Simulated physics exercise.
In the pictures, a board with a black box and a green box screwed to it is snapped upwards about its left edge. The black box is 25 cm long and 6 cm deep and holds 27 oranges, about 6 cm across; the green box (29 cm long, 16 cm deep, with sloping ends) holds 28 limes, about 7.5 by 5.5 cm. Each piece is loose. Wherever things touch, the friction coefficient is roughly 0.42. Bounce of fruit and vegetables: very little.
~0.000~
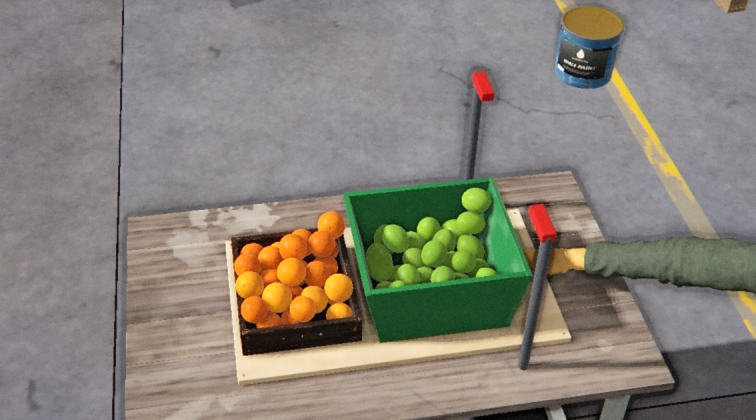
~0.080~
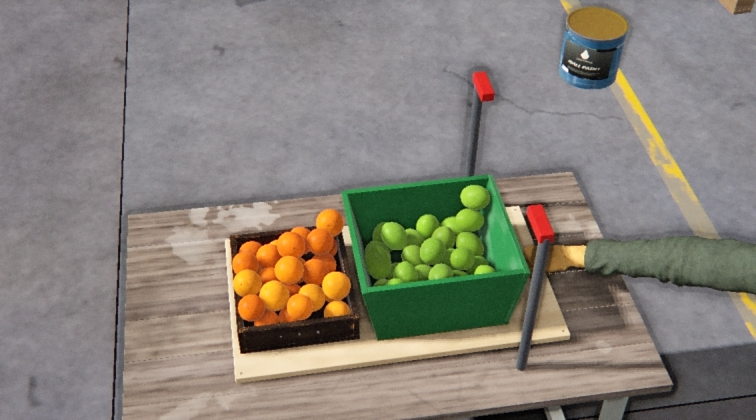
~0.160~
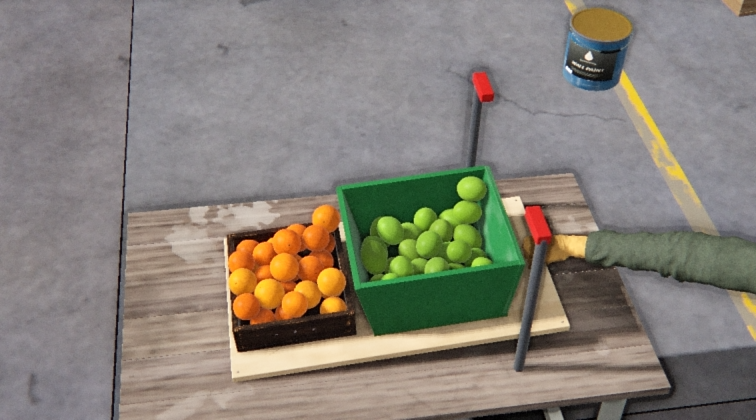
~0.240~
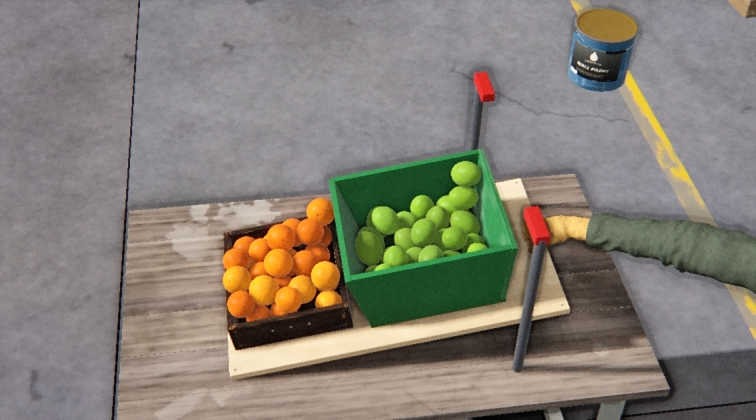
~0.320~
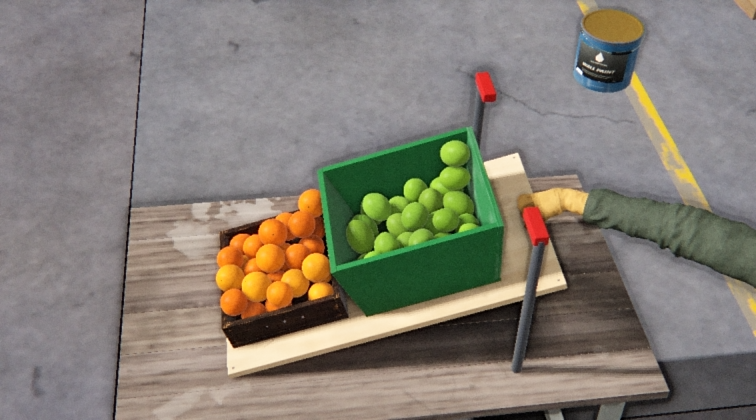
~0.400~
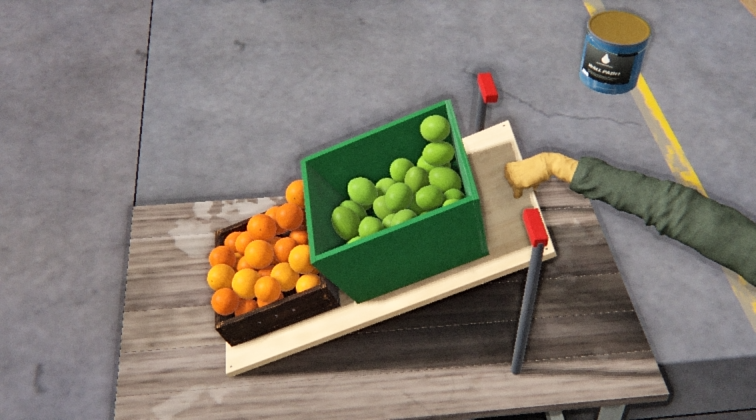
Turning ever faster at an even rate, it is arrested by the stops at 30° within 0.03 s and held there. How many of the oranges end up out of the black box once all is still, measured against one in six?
Above a sixth.
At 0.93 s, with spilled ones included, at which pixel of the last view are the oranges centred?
Pixel (234, 271), give or take.
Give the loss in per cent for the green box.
The green box comes in at 5 in a hundred.
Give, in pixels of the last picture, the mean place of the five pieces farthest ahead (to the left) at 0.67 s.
Somewhere near pixel (201, 303) of the last view.
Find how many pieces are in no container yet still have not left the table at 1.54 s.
About 6.
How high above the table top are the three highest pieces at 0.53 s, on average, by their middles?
I'd put it close to 46 cm.
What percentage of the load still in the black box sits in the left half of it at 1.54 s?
I'd put it at around 50 percent.
After 0.43 s, the board meets the red stops.
After 0.53 s, tilt 30°; the black box has all 27 and the green box has all 28.
After 0.67 s, tilt 30°; the black box is down by 5 of 27 and the green box has all 28.
After 0.93 s, tilt 30°; the black box is down by 8 of 27 and the green box is down by 1 of 28.
Final count (at 1.54 s), the black box is down by 10 of 27 and the green box is down by 1 of 28. Asked share, 10 of 27, 37 per cent.
